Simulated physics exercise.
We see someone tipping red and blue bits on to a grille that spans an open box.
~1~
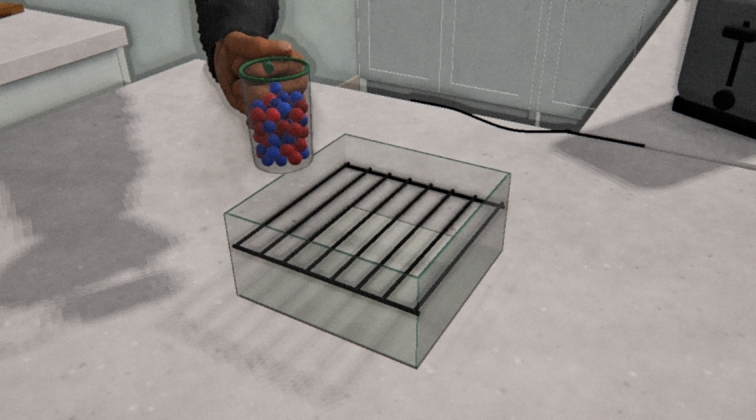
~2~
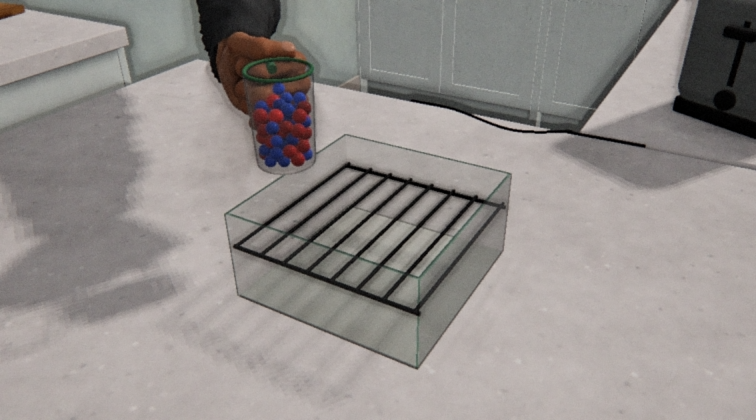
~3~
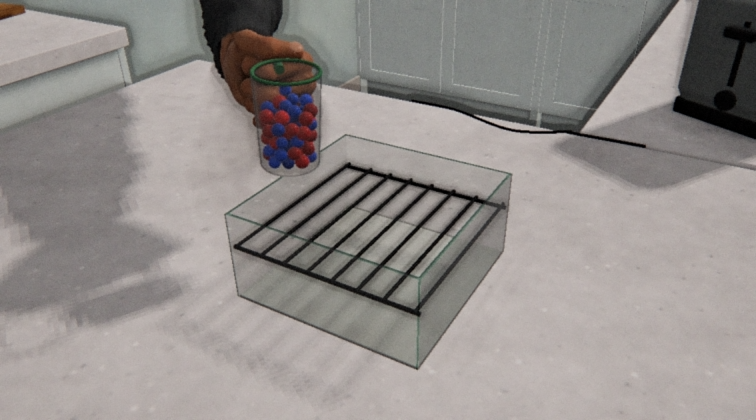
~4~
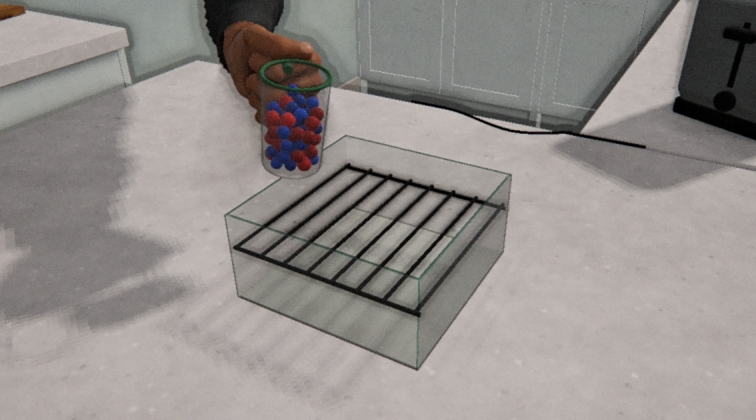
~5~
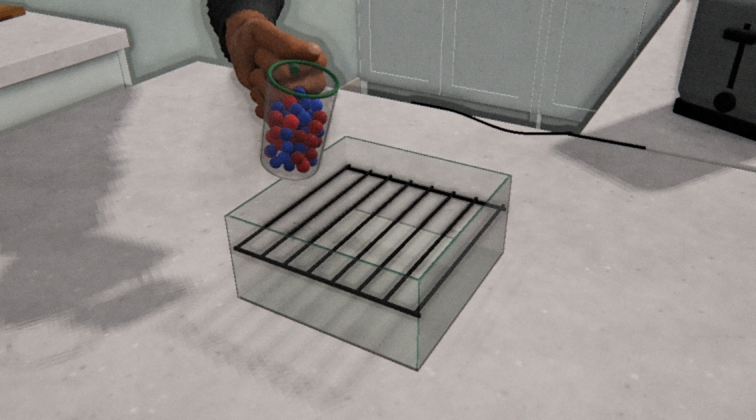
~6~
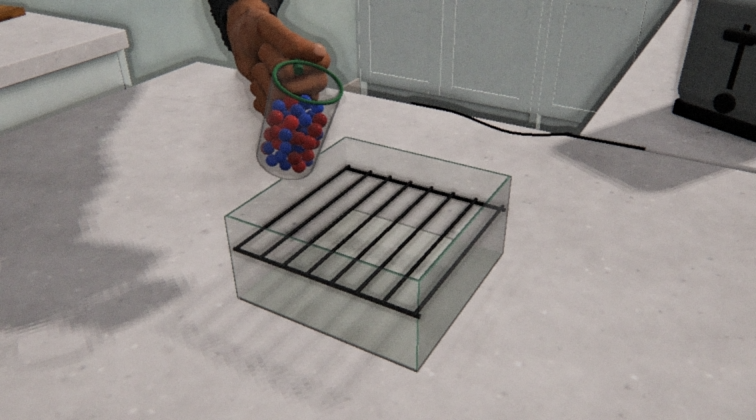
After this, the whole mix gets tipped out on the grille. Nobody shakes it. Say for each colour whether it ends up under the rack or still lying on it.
By colour - red ones under the rack, blue ones under the rack.
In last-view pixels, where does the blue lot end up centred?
I'd say it settles close to (418, 280).
Then, 0.65 s after the last picture, red ones, all in the cup; blue ones, all in the cup.
Then, 1.21 s after the last picture, red ones, most in the cup, a small part on or over the wires, a stray few under the rack; blue ones, about two thirds in the cup, about a quarter on or over the wires, a stray few under the rack.
Then, 1.70 s after the last picture, red ones, a stray few on or over the wires, nearly all under the rack; blue ones, all under the rack.
By the end, red ones, all under the rack; blue ones, all under the rack.
